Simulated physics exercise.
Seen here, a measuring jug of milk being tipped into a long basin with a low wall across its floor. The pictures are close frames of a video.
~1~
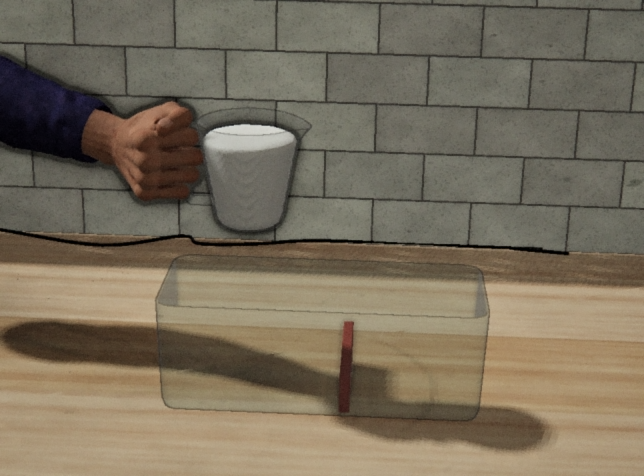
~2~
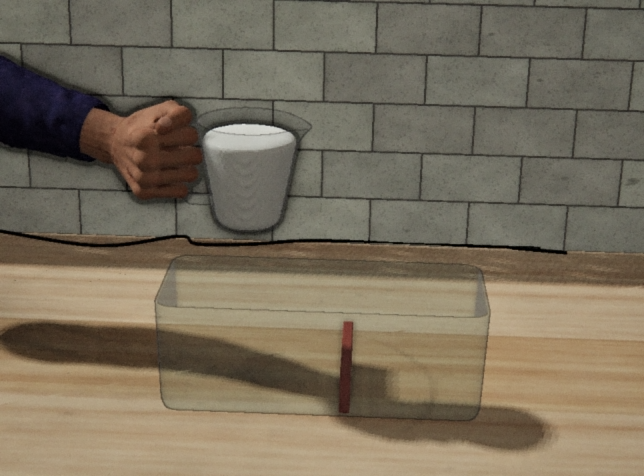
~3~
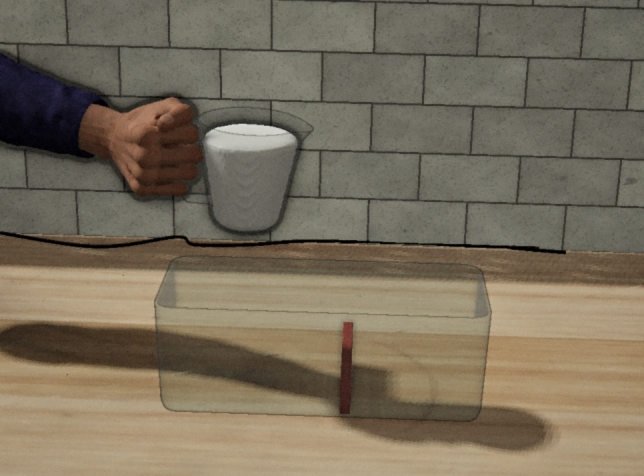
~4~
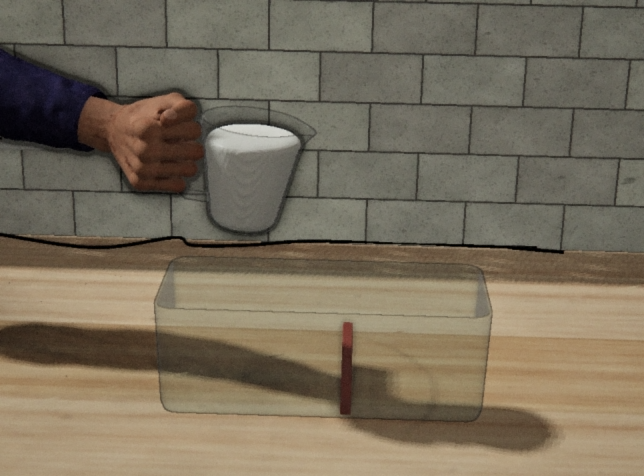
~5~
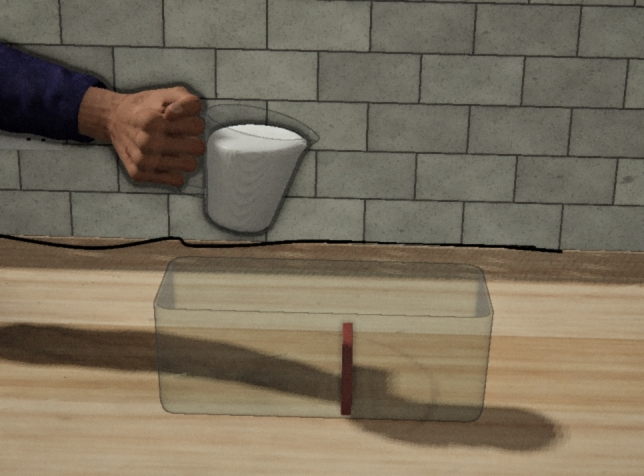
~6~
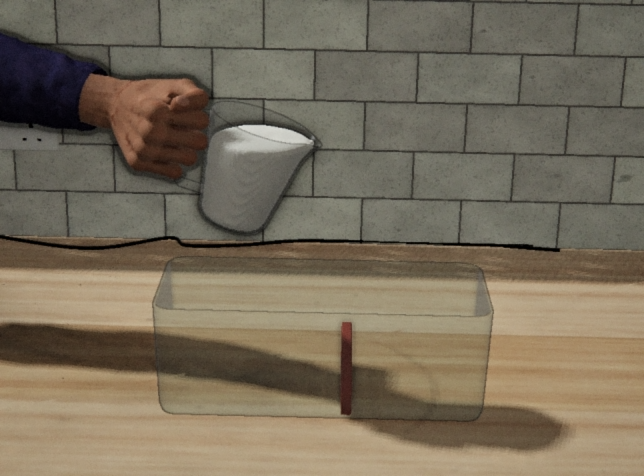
At first, a hand in a dark blue sleeve holds a clear jug of white milk upright above a long, transparent basin with a low red wall inside. The hand then slowly tilts the jug to the right, and the milk shifts toward the lip while the basin stays still.
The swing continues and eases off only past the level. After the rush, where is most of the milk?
It is the right-hand one.
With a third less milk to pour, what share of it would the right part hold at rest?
Near 70 %.
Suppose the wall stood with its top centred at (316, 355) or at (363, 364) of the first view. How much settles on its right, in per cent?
In turn 95 and 60 in a hundred.
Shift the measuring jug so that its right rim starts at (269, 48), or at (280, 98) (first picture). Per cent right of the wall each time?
About 45 and 45 per cent.
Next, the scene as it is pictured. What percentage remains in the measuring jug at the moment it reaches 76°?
Close to 60 per cent.
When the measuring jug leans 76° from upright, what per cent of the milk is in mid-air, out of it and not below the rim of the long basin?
Close to 20 per cent.
A moment on, the tilt is 76° and 61 per cent is still to pour, 0 is left of the wall and 16 right of it.
Next, the tilt is 110° and 6 per cent is still to pour, 12 is left of the wall and 73 right of it.
Then the tilt is 116° and 0 per cent is still to pour, 22 is left of the wall and 77 right of it.
Later the tilt is 116° and 0 per cent is still to pour, 22 is left of the wall and 77 right of it.
At rest 22 per cent lies left of the wall, 77 right of it and 1 outside.
